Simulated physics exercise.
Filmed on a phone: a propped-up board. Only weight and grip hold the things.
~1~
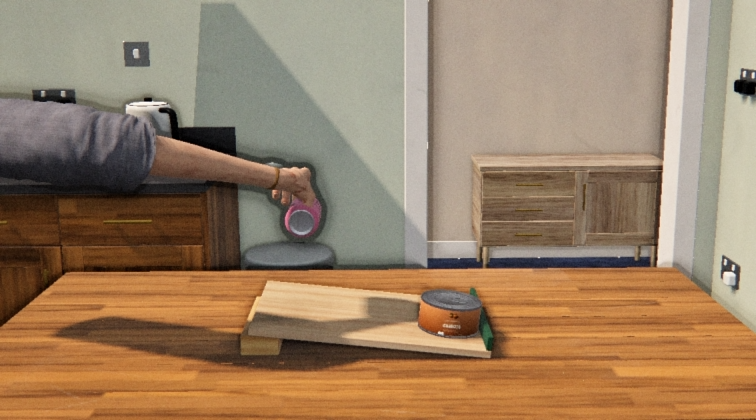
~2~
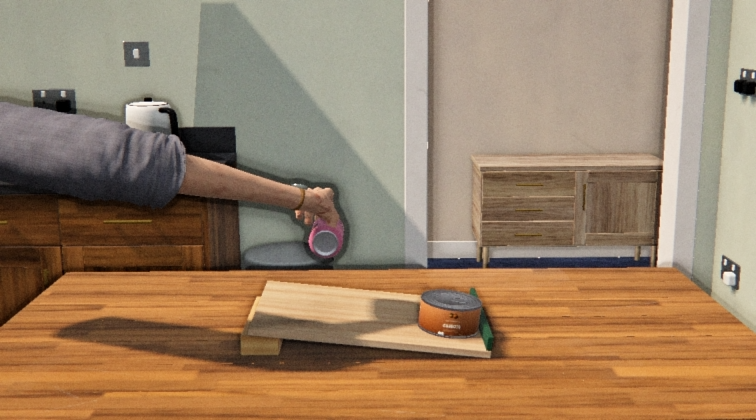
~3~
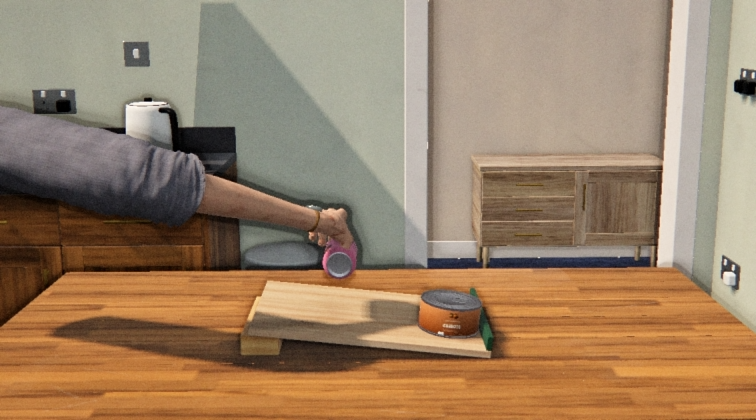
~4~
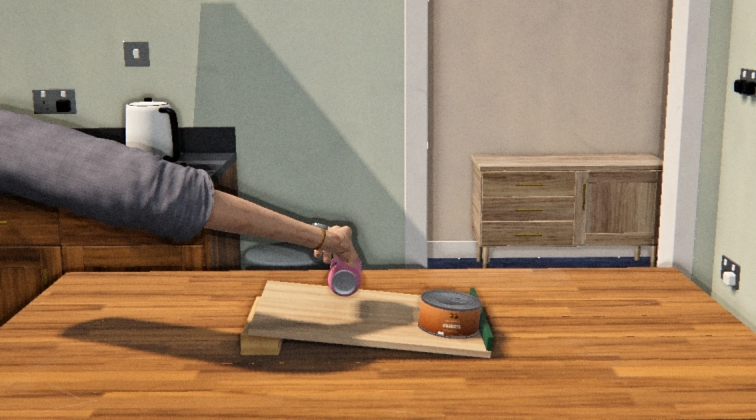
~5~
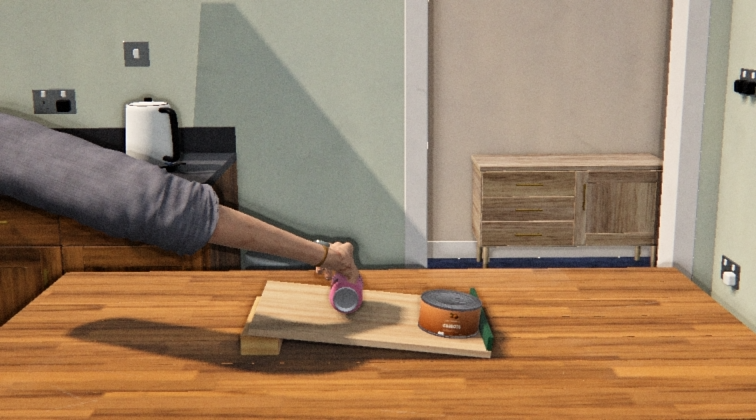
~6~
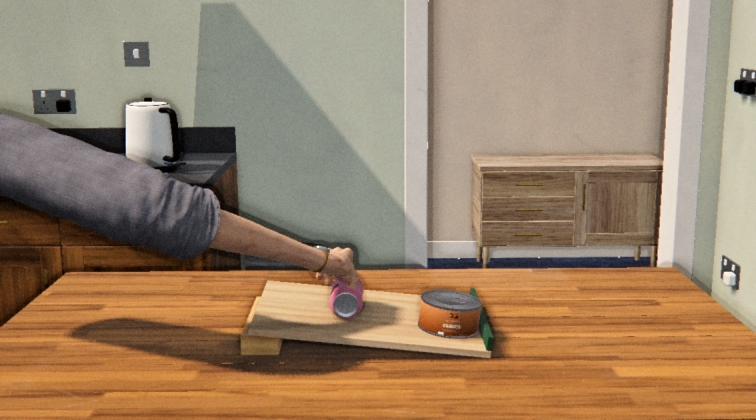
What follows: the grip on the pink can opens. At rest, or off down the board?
Here the pink can runs down the board.
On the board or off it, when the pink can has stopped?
The pink can is still on the board.
Then, 0.30 s after the last picture, pink can rolled a little near (355, 296).
Then, 0.50 s after the last picture, pink can rolled about its own width near (375, 298).
Then, 0.60 s after the last picture, pink can rolled about its own width near (388, 299).
Then, 0.70 s after the last picture, pink can rolled well along near (404, 300).
At rest, moved from the start, pink can; orange tub in place. Seen from the same camera at the end, pink can near (408, 301). The pink can goes downhill.
